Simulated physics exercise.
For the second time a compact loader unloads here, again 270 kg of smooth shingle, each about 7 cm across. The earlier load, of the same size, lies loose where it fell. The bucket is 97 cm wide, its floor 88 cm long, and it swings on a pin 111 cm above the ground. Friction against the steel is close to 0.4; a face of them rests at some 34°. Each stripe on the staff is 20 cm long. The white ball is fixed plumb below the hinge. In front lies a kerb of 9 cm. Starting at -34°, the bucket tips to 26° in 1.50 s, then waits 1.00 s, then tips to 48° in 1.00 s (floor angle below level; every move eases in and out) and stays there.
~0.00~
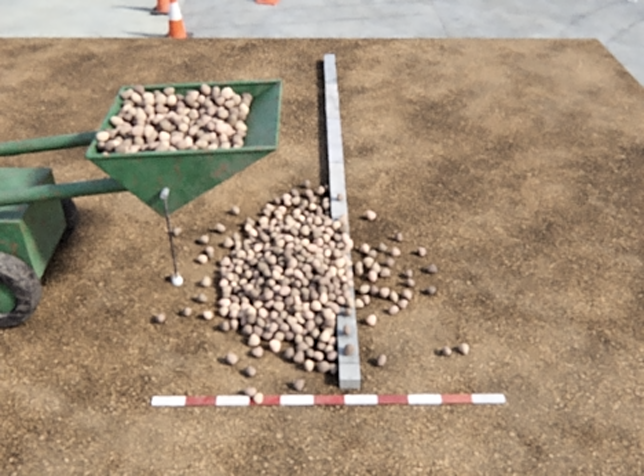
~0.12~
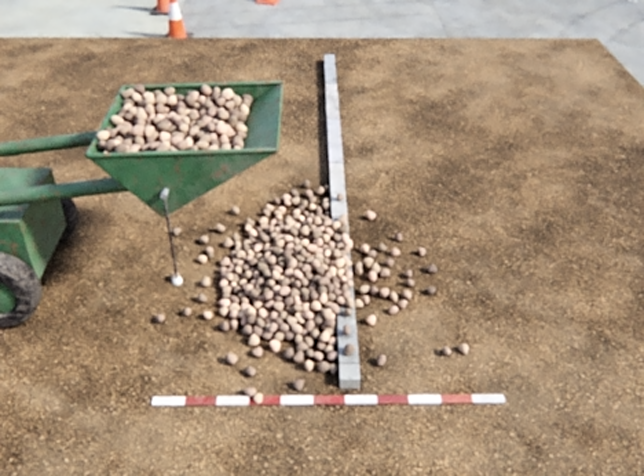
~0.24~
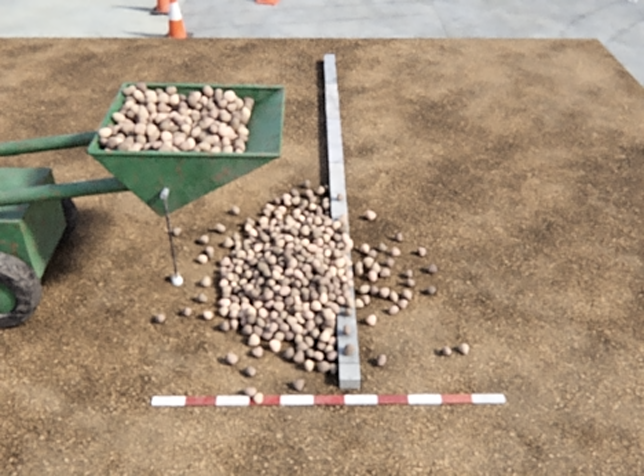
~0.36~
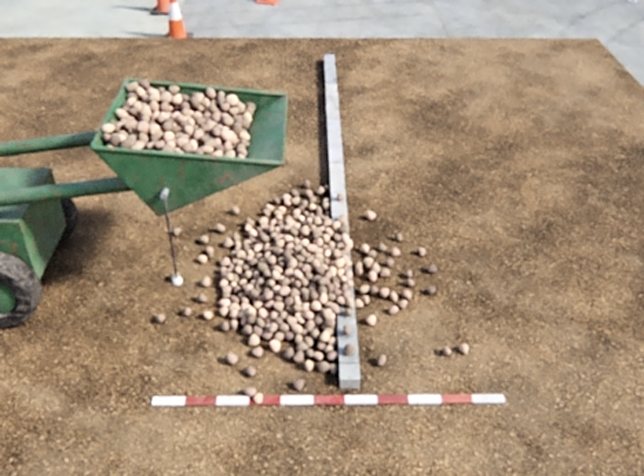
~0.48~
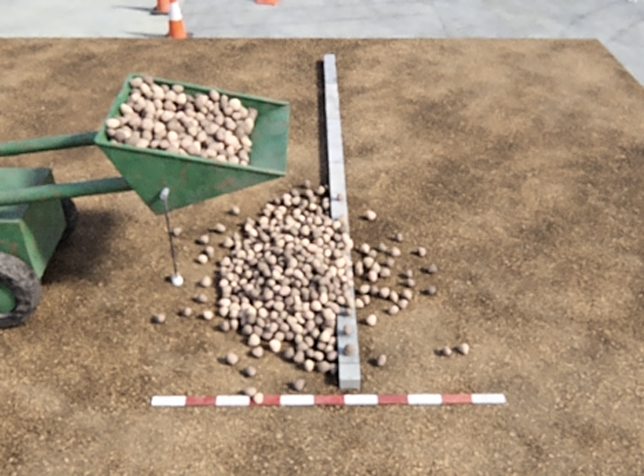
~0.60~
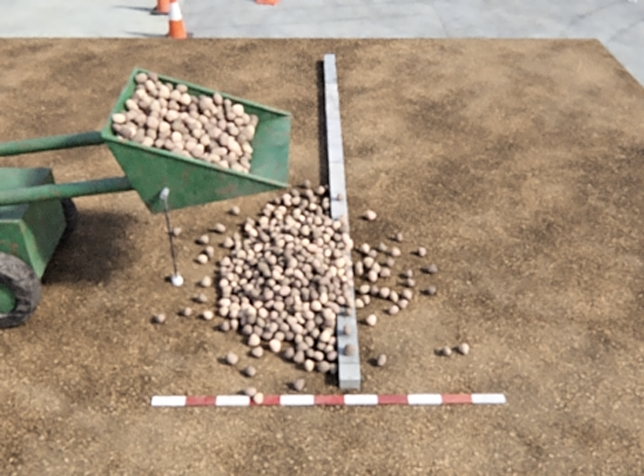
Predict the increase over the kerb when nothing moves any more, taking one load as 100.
About 58 per cent.
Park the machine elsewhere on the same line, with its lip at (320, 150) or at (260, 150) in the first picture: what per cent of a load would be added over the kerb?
Near 95 per cent from the first place, 35 from the second.
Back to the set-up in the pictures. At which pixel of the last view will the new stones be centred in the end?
Around (358, 267).
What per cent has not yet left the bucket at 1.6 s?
Roughly 70 per cent is still inside.
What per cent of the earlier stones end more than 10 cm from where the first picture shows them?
Roughly 10 per cent of them.
After 1.1 s the floor is at 16°; in per cent of one load, 100 in the bucket, 95 on this side of the kerb, 5 over the kerb; the foremost stones are at (425, 285).
After 1.6 s the floor is at 26°; in per cent of one load, 71 in the bucket, 124 on this side of the kerb, 5 over the kerb; the foremost stones are at (425, 285).
After 4.0 s the floor is at 48°; in per cent of one load, 0 in the bucket, 137 on this side of the kerb, 63 over the kerb; the foremost stones are at (498, 290).
After 6.4 s the floor is at 48°; in per cent of one load, 0 in the bucket, 137 on this side of the kerb, 63 over the kerb; the foremost stones are at (498, 290). Net gain over the kerb, 58.
